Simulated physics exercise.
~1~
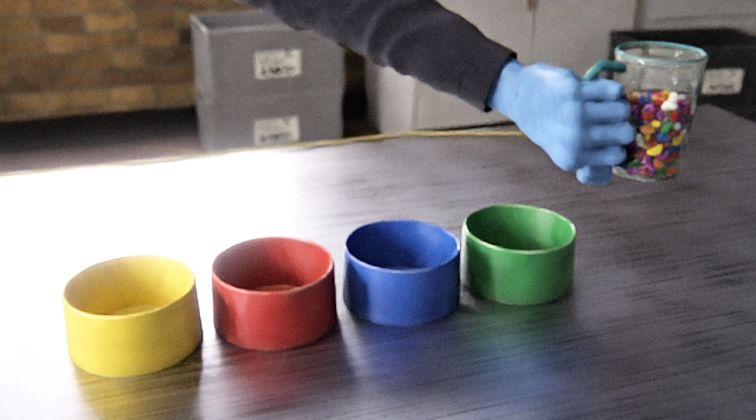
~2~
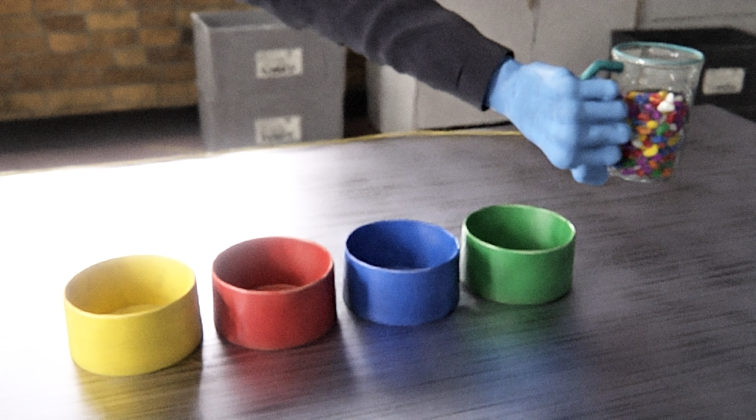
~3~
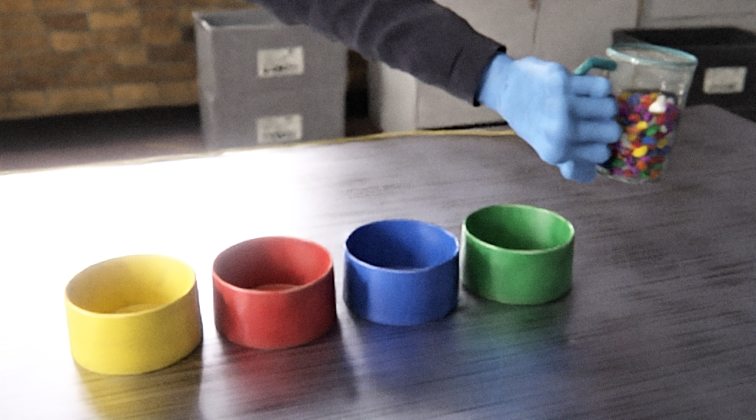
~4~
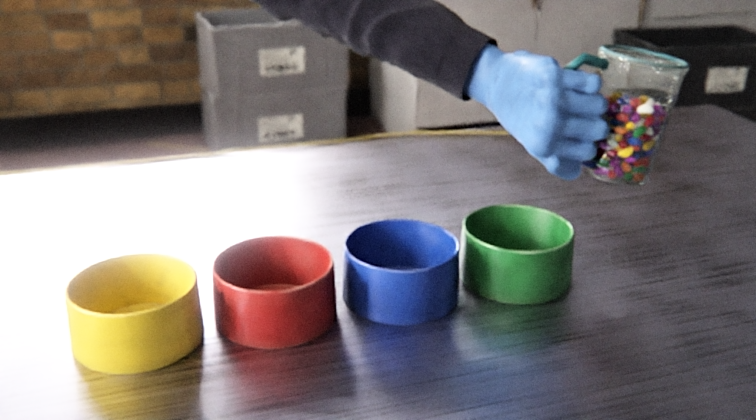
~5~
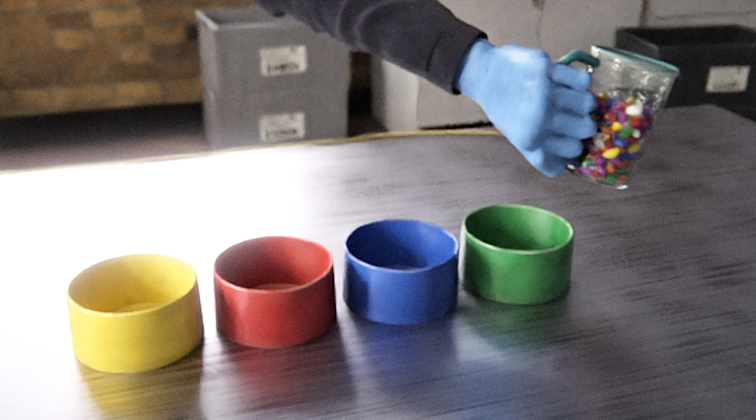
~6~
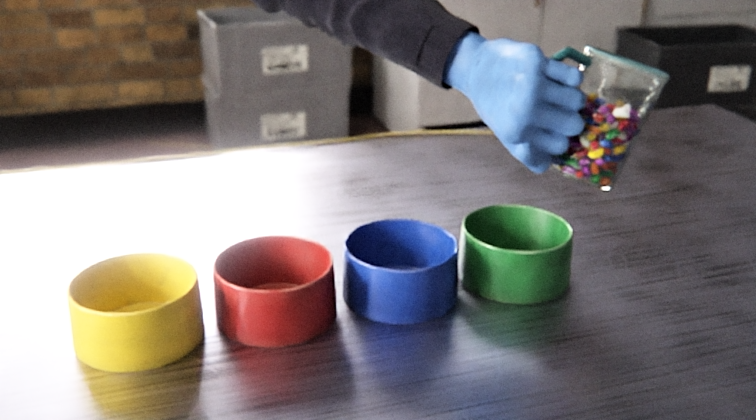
A blue-gloved hand in a dark sleeve grips the handle of a clear measuring cup of multicoloured candies above a dark, glossy table, seen from slightly above with grey boxes and a brick wall behind. Yellow, red, blue and green dishes stand empty in a row, left to right. The hand moves the cup slightly left, gradually tilting it rightward, while the view stays practically still.
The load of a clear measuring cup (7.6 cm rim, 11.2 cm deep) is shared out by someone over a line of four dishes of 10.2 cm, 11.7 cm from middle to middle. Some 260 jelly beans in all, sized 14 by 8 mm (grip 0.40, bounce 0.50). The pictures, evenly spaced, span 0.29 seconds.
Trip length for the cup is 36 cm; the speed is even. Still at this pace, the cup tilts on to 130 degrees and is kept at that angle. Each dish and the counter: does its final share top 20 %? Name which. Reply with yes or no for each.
Red dish: No, blue dish: Yes, green dish: No, yellow dish: No, counter: Yes.
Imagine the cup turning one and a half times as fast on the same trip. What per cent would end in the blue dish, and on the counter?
Blue 40; counter 30.
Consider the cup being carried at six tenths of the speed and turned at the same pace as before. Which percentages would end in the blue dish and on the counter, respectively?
Blue: 0; counter: 10.
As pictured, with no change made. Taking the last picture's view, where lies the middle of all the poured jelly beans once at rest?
Estimated resting centre: Around (381, 287).
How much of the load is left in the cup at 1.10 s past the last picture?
Close to 95 % of the load.
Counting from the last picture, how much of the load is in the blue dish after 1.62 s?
Roughly 60 %.
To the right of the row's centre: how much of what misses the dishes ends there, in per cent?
Roughly 50 per cent of them.
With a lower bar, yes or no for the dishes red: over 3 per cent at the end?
Red yes.
Then, 0.66 s after the last picture, tilt 73 degrees; cup holds 100 %.
Then, 1.10 s after the last picture, tilt 109 degrees; cup holds 95 %, blue 5 %.
Then, 1.62 s after the last picture, tilt 130 degrees; cup holds 0 %, red 10 %, blue 60 %.
In the end, red 10 %, blue 60 %, green 0 %, yellow 0 %, counter 30 %.
